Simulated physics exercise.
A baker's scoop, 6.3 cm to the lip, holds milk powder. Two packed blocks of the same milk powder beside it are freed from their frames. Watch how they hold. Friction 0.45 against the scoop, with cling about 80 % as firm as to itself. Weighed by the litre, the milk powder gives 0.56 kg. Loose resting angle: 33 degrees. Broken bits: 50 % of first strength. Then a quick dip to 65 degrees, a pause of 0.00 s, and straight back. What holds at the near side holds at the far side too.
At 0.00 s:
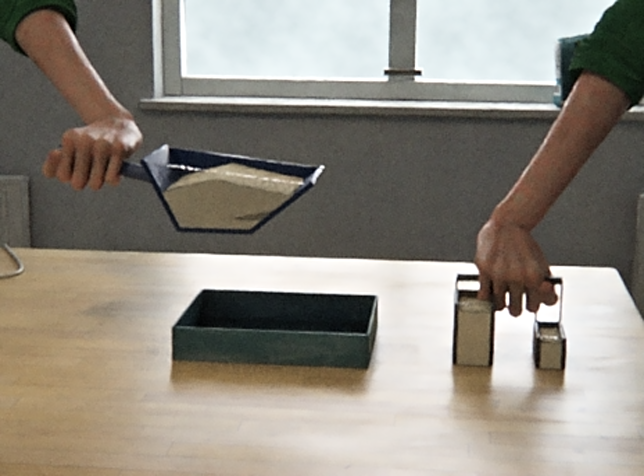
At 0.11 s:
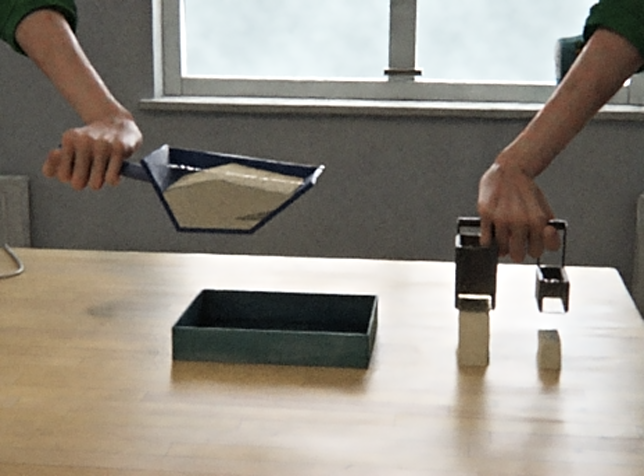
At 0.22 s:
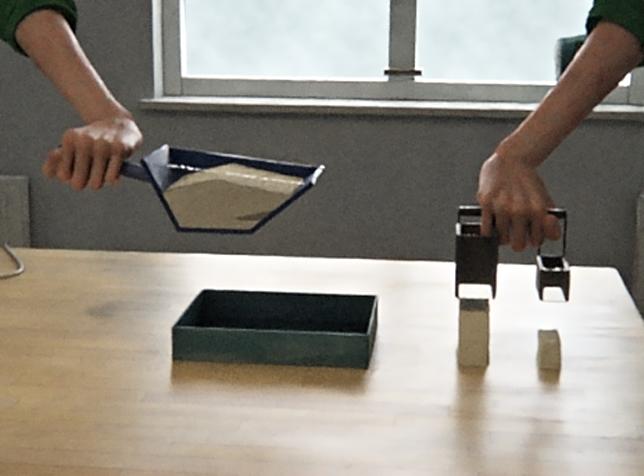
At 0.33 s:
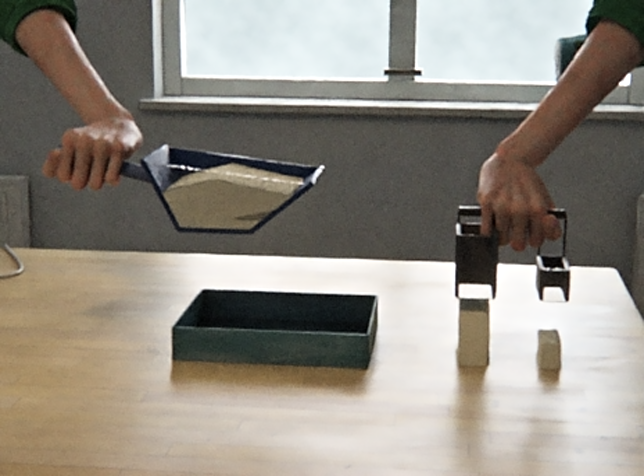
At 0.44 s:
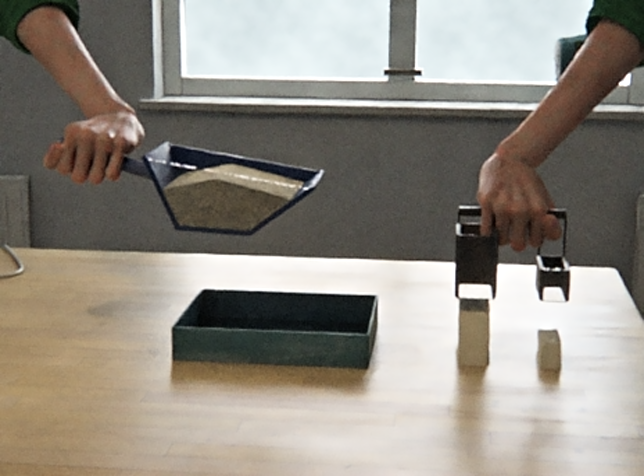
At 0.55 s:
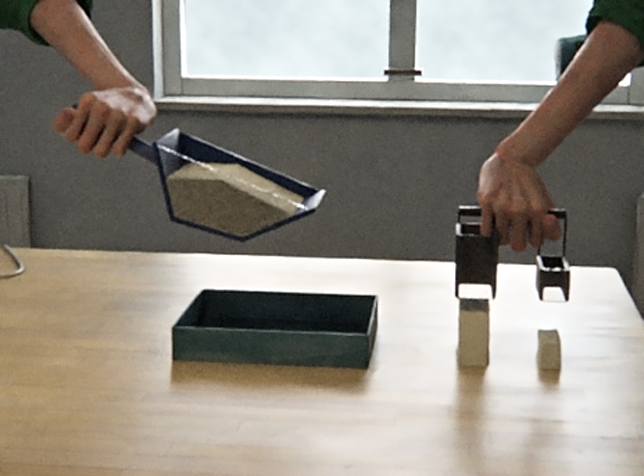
A person's right-hand arm lifted two dark metal holders off two pale powder blocks, one taller, and held them just above; then the other hand tilted a blue-edged scoop of powder slightly down to the right.
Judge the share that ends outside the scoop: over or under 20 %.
Lab note: Outcome beneath 20 percent.
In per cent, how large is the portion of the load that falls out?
About 0 %.
After 0.82 s, the scoop is at 56 degrees and 0 % has left it.
After 1.14 s, the scoop is at 51 degrees and 0 % has left it.
After 1.46 s, the scoop is at 5 degrees and 0 % has left it.
After 1.78 s, the scoop is at 0 degrees and 0 % has left it.
After 1.89 s, at the end, the scoop is at 0 degrees and 0 % has left it.
